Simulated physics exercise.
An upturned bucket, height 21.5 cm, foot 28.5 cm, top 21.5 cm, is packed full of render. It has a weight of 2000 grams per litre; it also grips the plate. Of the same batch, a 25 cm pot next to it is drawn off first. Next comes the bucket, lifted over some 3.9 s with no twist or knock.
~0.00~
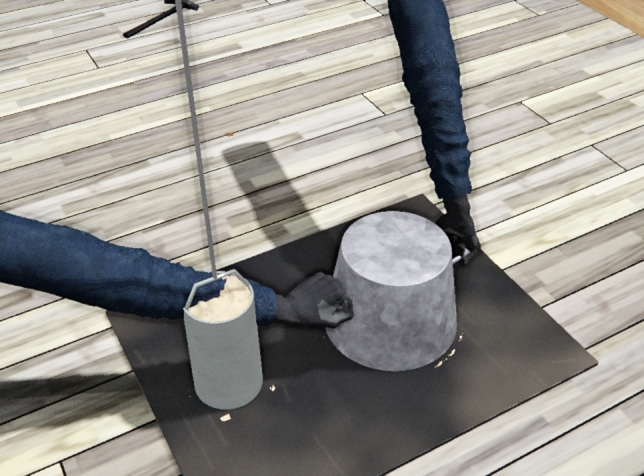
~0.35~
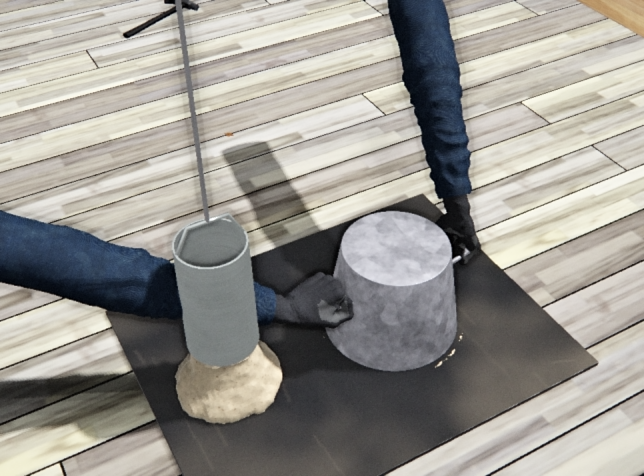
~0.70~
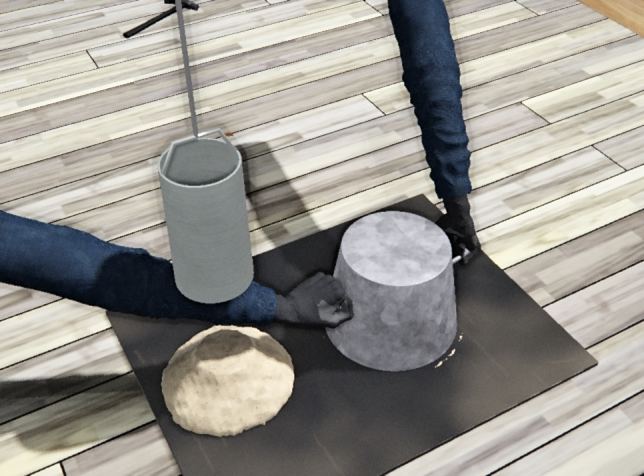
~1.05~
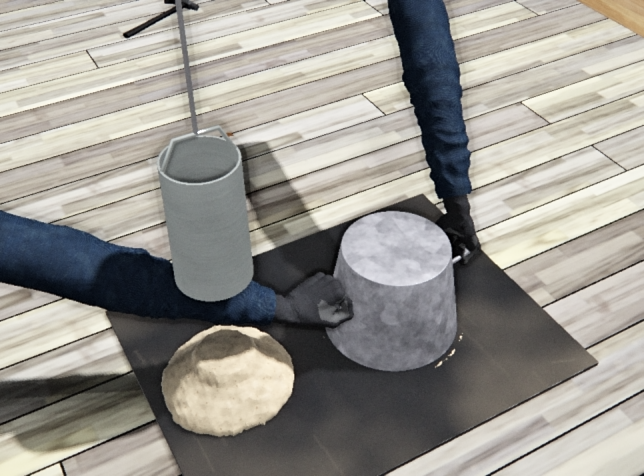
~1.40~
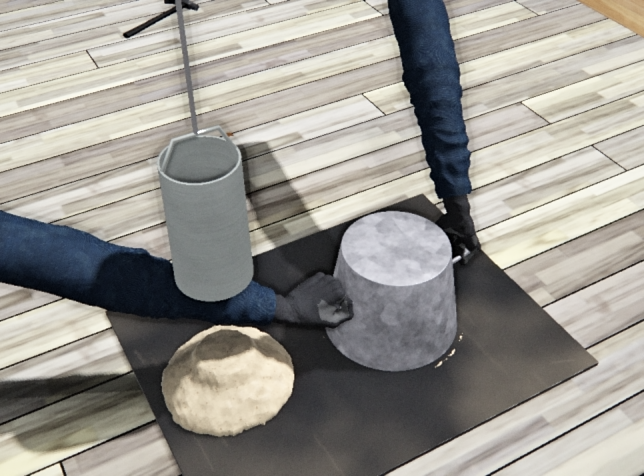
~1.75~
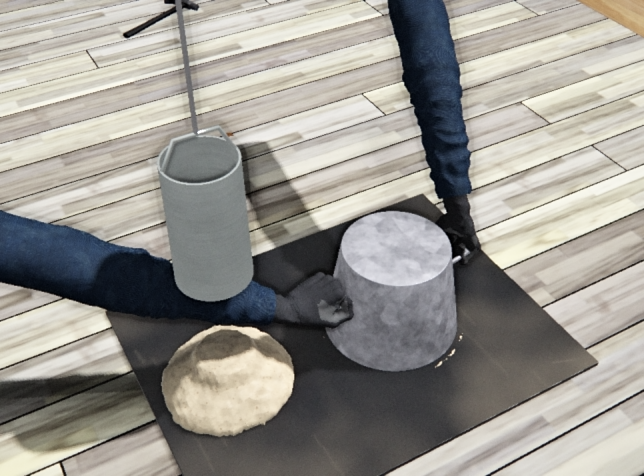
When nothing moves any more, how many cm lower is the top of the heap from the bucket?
About 8 cm.
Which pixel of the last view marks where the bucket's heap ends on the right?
Around (487, 330).
After 2.7 s, the bucket is up 4.8 cm; the render has come down 3.4 cm to 18 cm and is 34 cm wide.
After 3.7 s, the bucket is up 13 cm; the render has come down 8.2 cm to 13 cm and is 42 cm wide.
After 4.7 s, the bucket is up 22 cm; the render has come down 8.3 cm to 13 cm and is 42 cm wide.
After 5.8 s, the bucket is clear; the render has come down 8.4 cm to 13 cm and is 42 cm wide.
After 6.3 s, at rest, the bucket is clear; the render has come down 8.4 cm to 13 cm and is 42 cm wide.
